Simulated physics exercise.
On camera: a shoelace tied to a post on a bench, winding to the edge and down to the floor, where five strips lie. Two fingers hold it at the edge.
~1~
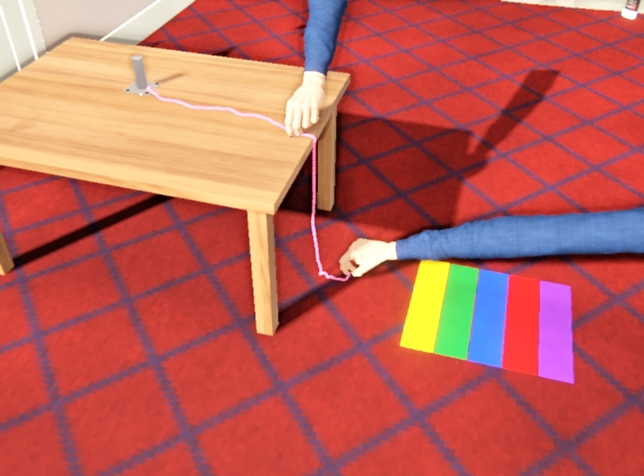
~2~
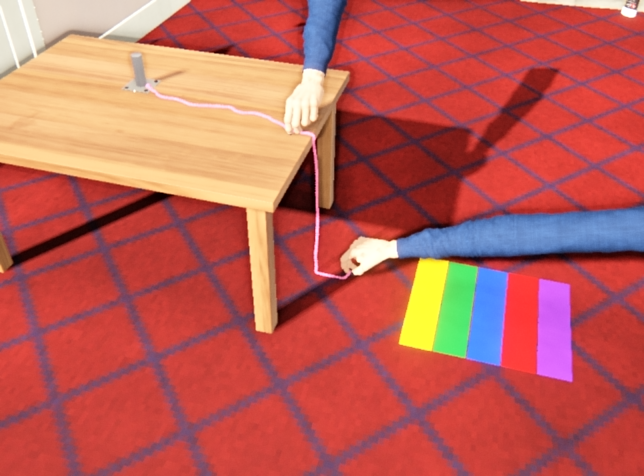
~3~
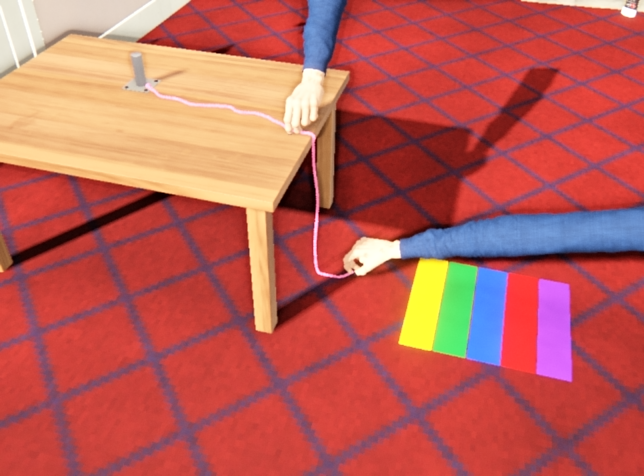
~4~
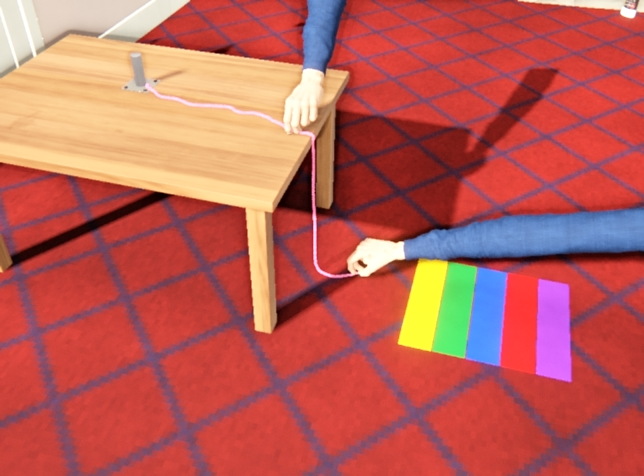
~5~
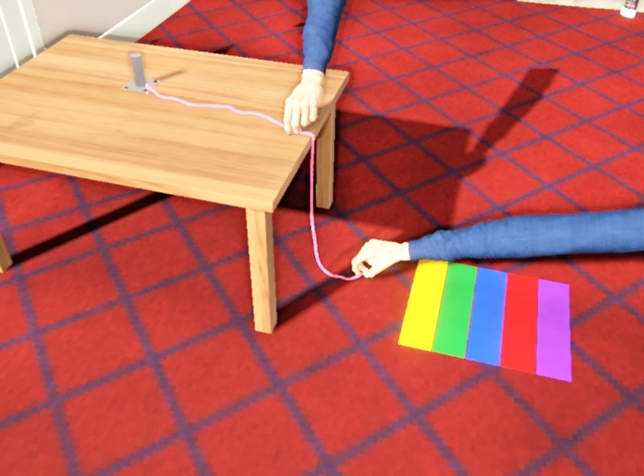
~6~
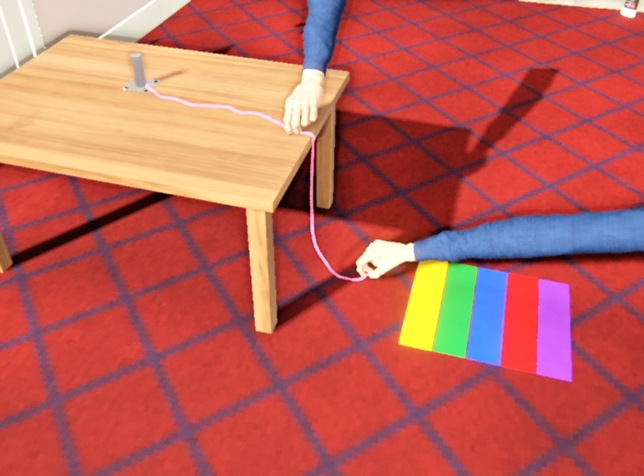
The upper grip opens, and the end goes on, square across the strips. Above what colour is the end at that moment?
The end stops over the green strip.
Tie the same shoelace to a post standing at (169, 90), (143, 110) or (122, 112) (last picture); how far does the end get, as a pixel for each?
In that order: (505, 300), (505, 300) and (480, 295).
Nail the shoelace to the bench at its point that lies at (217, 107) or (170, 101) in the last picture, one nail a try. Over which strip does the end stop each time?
Taking them in turn: Green; green.
Early on, end near (416, 284); over yellow.
Midway, end near (445, 290); over green.
At the end of the slack, end near (462, 294); over green. It gets as far as the green strip.
